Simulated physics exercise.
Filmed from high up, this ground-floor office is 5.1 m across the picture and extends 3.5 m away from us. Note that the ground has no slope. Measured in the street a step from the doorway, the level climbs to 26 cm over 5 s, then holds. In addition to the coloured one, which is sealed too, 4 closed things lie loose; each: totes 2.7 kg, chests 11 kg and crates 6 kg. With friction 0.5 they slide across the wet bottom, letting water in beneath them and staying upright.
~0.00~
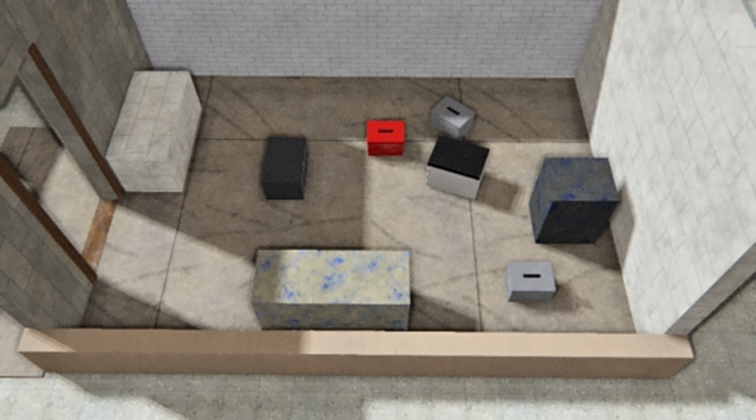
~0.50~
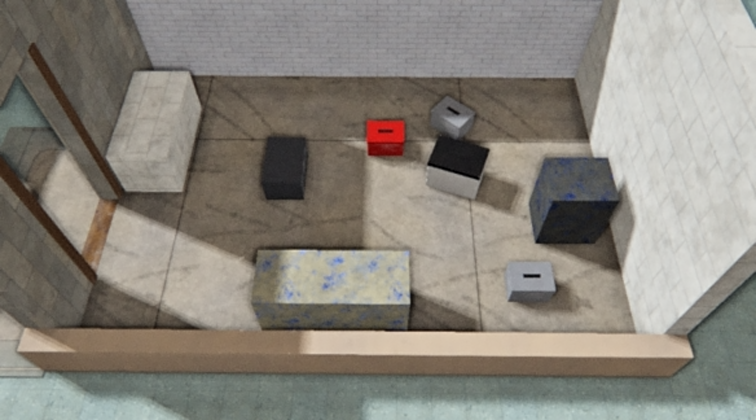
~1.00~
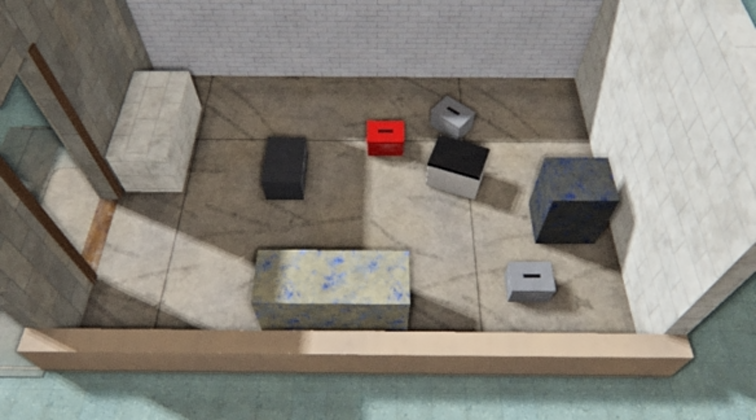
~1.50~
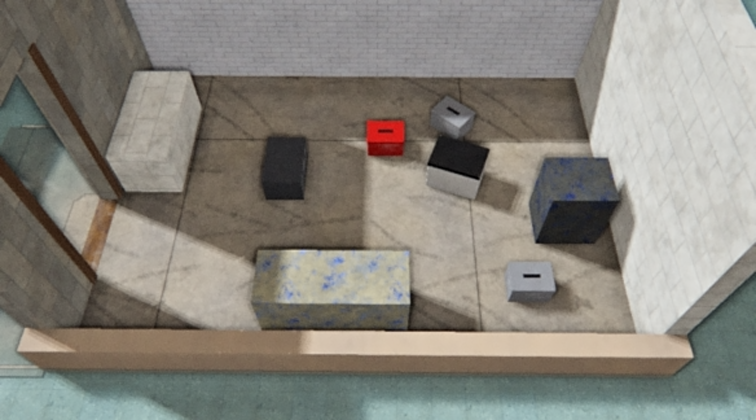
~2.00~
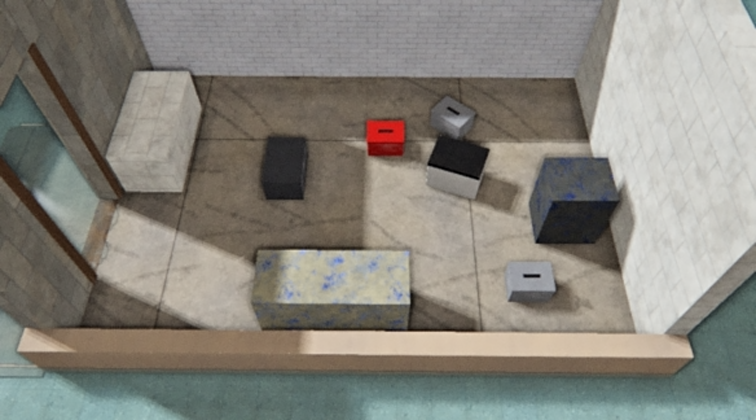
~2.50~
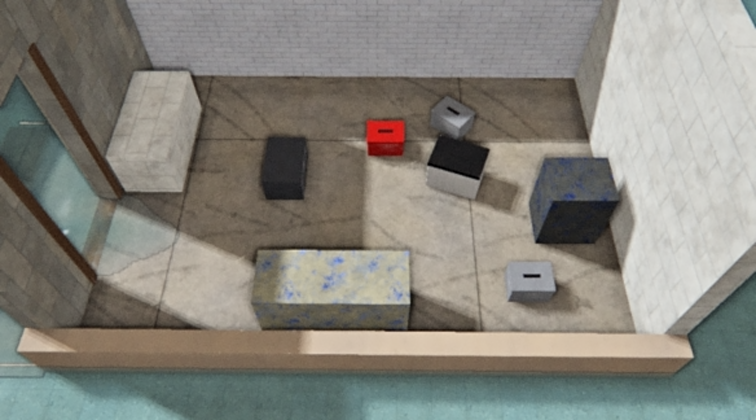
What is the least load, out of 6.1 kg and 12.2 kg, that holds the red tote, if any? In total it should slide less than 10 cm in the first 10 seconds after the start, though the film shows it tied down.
Just the heavier choice passes.
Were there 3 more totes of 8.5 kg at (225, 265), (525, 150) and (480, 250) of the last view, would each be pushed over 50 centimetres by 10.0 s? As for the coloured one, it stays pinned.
Result, in turn - exceeds it; exceeds it; exceeds it.
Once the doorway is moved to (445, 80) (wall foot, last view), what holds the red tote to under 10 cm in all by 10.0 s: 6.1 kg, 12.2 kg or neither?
In that setup neither mass works.
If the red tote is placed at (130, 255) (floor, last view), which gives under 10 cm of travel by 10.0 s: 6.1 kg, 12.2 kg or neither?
Note: None OK.
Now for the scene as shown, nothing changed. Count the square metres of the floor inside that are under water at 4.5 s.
Some 5.5 m2 of it.
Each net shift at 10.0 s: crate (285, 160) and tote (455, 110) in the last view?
Respectively 150 and 60 centimetres.
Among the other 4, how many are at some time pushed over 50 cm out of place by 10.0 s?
It works out to 4.
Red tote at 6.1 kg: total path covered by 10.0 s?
All together it comes to about 30 cm.
After 3.5 s the red tote would be 0 cm from its start with 6.1 kg and 0 cm from its start with 12.2 kg; 0 cm of water round it then.
After 4.5 s the red tote would be 0 cm from its start with 6.1 kg and 0 cm from its start with 12.2 kg; 0 cm of water round it then.
After 7.0 s the red tote would be 4 cm from its start with 6.1 kg and 1 cm from its start with 12.2 kg; 3 cm of water round it then.
After 10.0 s the red tote would be 32 cm from its start with 6.1 kg and 1 cm from its start with 12.2 kg; 5 cm of water round it then.
